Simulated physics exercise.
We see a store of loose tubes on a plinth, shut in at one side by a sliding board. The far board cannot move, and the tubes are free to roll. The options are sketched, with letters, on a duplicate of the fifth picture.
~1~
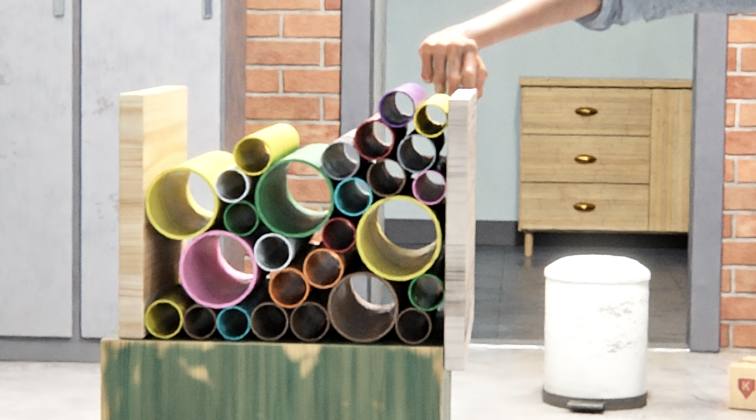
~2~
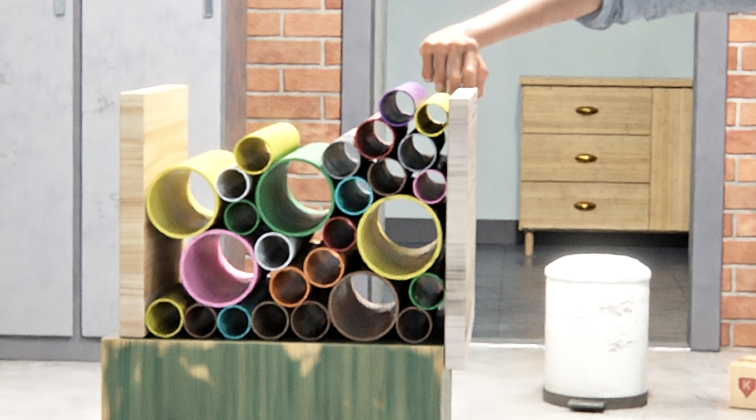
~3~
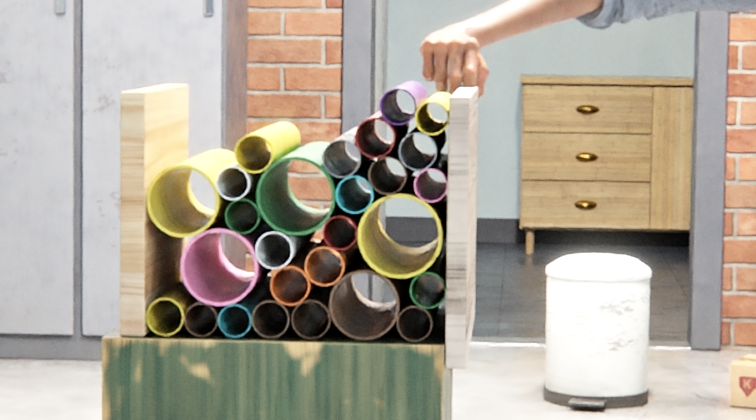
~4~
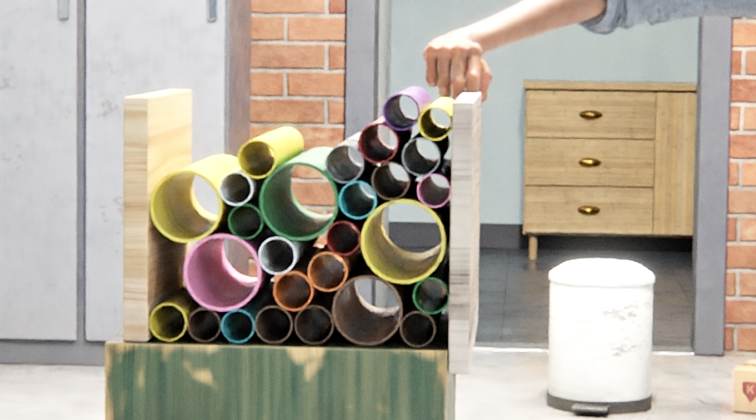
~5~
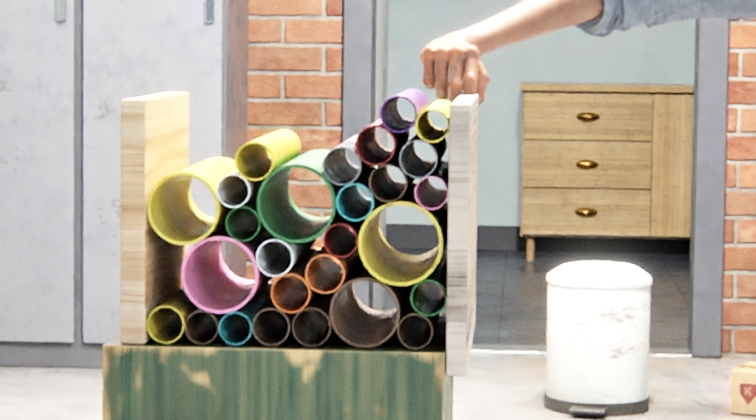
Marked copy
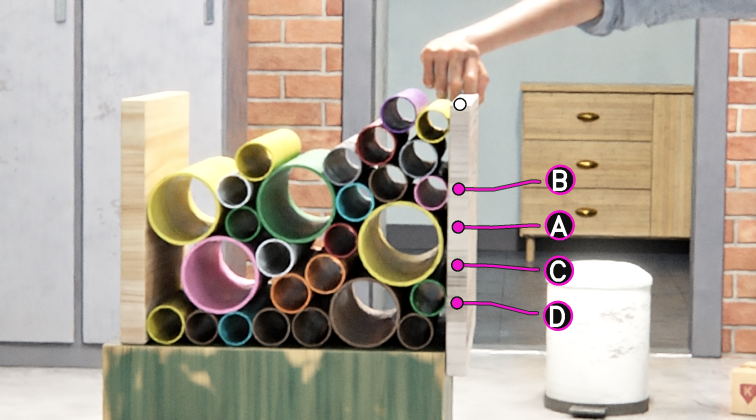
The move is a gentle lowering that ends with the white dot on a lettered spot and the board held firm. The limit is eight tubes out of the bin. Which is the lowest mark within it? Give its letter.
Mark D is as low as it can go.
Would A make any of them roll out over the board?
Yes, at A.
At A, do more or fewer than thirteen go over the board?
It loses fewer than thirteen.
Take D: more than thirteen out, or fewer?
Fewer than thirteen.
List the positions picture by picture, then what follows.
In the first frame, a turquoise tube (353, 196); a grey tube (340, 160); a yellow tube (253, 155).
In the second frame, a yellow tube (254, 154); side board (462, 217).
In the third frame, a yellow tube (166, 317); a brown tube (365, 305).
In the fourth frame, a pink tube (223, 272); a turquoise tube (357, 200).
In the fifth frame, a grey tube (342, 166); a yellow tube (255, 161); side board (463, 224).
On the marked copy, A at (458, 227); B at (459, 189); C at (458, 265); D at (457, 303); the white dot at (460, 104).
Taking D. A third of the way, top of the board (449, 190).
Two thirds of the way, top of the board (447, 287).
When it is over, top of the board (447, 302), about four out over the board.
As for the rest, A about four out over the board; B none out over the board; C about four out over the board.
